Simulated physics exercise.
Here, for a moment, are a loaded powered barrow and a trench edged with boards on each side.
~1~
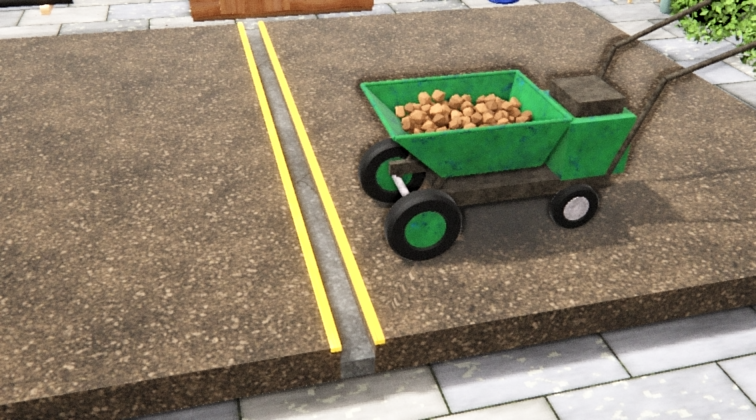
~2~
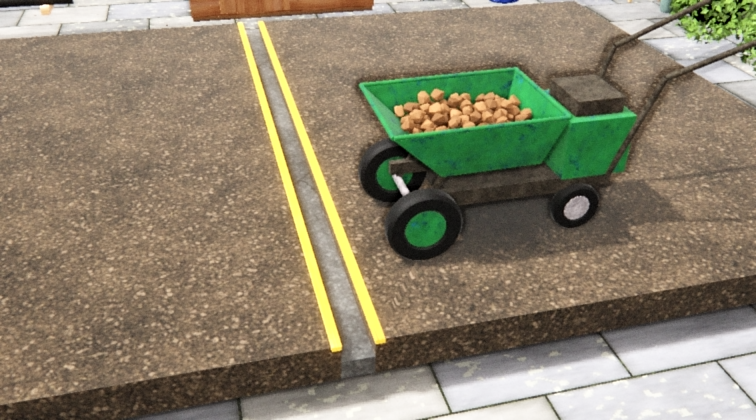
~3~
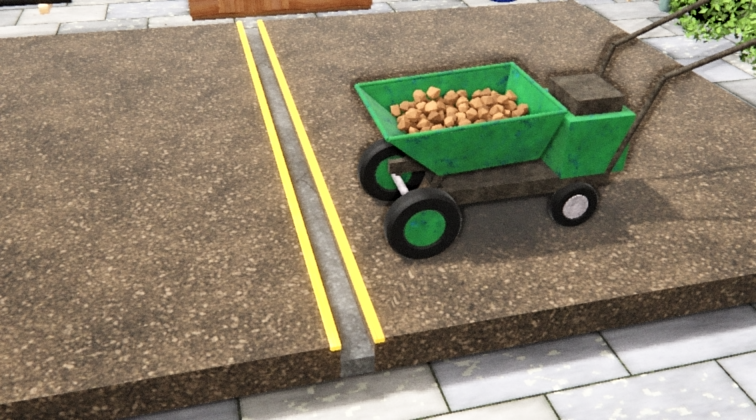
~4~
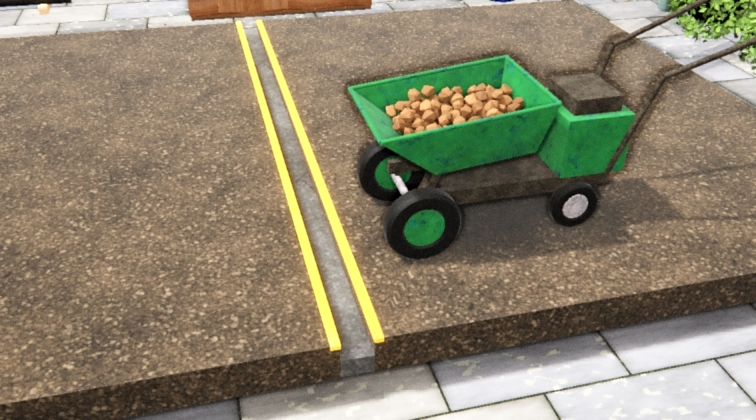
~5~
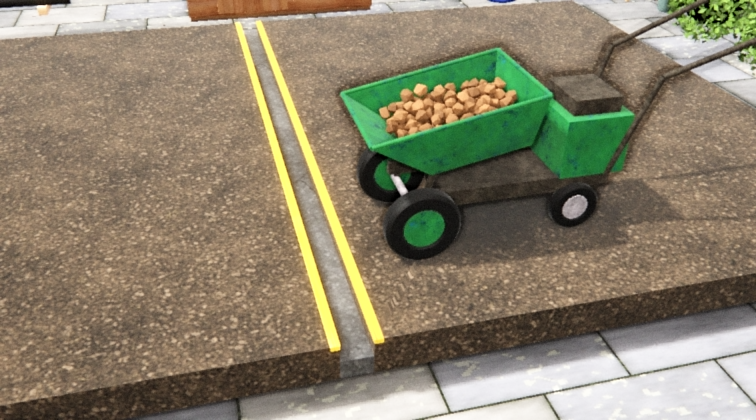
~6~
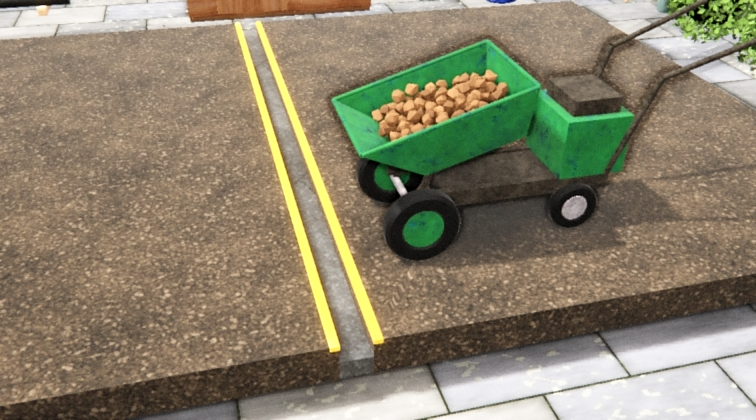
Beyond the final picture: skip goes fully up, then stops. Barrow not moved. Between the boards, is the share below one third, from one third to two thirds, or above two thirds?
The trench is given below a third of what is tipped.
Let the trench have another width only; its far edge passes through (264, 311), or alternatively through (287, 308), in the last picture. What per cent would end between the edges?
The first try gives 70 percent, then the second gives 40 percent.
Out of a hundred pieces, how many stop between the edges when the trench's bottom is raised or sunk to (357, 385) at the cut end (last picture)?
About 0 per cent.
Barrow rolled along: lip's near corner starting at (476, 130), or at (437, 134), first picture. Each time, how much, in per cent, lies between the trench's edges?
You'd see around 40 per cent the first time and around 40 per cent the second.
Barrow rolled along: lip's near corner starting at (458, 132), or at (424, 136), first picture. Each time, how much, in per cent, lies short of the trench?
Roughly 20 per cent, and 0 per cent.
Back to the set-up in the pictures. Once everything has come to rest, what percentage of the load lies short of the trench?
I'd put it at around 0 percent.
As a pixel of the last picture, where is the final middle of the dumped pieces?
The centre comes to rest near (235, 246).
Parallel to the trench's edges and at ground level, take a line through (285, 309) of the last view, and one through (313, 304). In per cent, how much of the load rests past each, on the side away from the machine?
Result, first then second: 70 %, 90 %.
Soon, skip tipped steeply; all in the skip.
A while on, skip tipped right over; about a third in the skip; about two thirds beyond it.
Towards the end, skip tipped right over; a small part in the skip; a stray few in or heaped over the trench; nearly all beyond it.
Finally, skip tipped right over; a small part in the skip; a stray few in or heaped over the trench; nearly all beyond it.
